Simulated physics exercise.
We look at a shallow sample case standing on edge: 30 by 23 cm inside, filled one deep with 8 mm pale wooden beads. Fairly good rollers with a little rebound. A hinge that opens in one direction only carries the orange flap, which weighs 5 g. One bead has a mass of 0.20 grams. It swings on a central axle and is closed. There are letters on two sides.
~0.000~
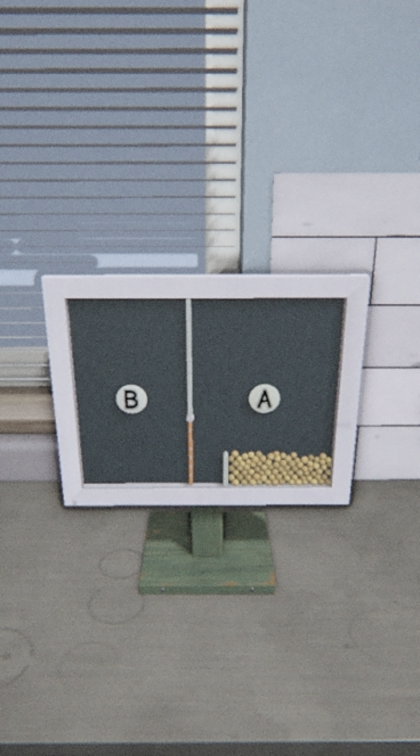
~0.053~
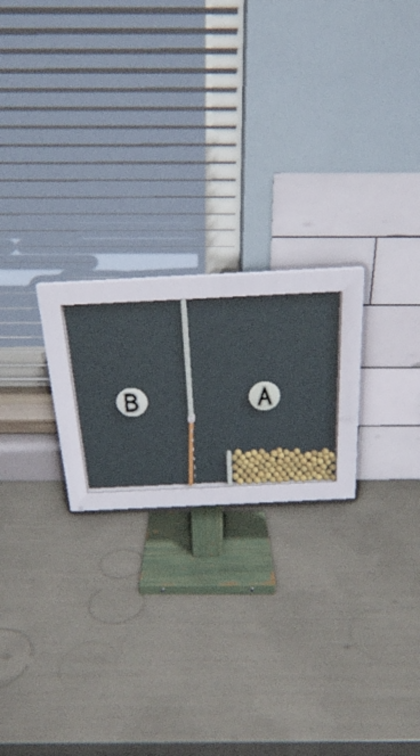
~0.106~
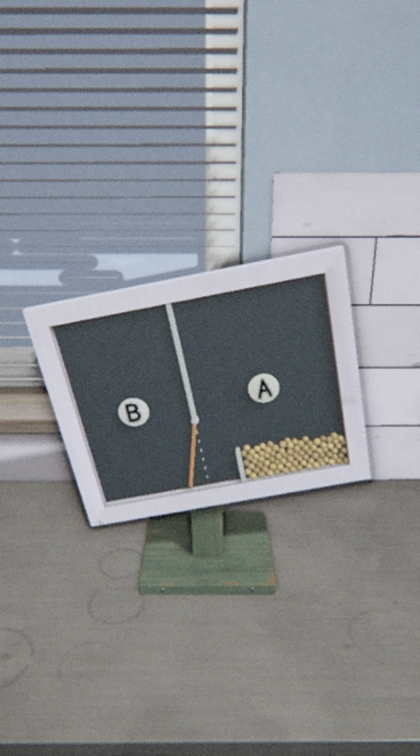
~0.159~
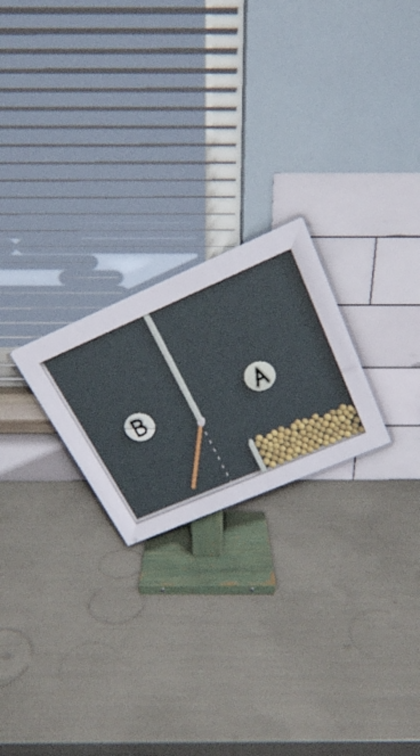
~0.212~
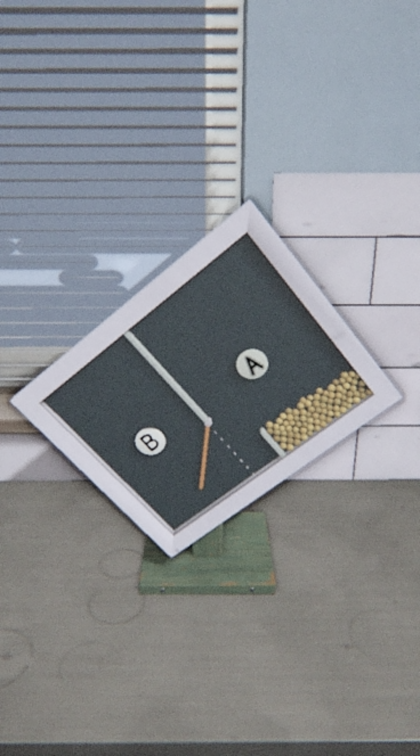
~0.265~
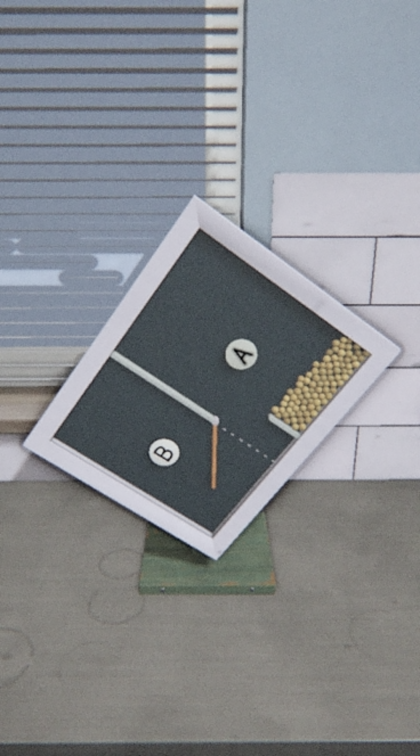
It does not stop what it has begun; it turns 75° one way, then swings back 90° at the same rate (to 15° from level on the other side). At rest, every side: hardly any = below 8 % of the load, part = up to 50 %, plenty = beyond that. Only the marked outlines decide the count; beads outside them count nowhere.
Side A plenty, side B part.
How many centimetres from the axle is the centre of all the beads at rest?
Offset approx. 1 cm left, 11 cm below.
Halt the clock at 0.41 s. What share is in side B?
The share there is around 0 percent.
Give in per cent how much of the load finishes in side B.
Some 30 per cent.
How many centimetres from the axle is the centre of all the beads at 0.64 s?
I'd put it near 6 centimetres to the right and 8 centimetres below.
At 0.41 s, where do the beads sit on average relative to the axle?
11 cm right, 5 cm above.
After 0.41 s, it stands 75° anticlockwise; the beads' middle is 11 cm right of and 5 cm above the centre; A 100 %; orange flap open 47°.
After 0.64 s, it stands 31° anticlockwise; the beads' middle is 6 cm right of and 8 cm below the centre; A 65 %, B 35 %; orange flap open 50°.
After 0.88 s, it stands 15° clockwise; the beads' middle is 3 cm left of and 10 cm below the centre; A 60 %, B 40 %; orange flap open 31°.
All still by 1.8 s, it stands 15° clockwise; A 70 %, B 30 %; orange flap open 20°.
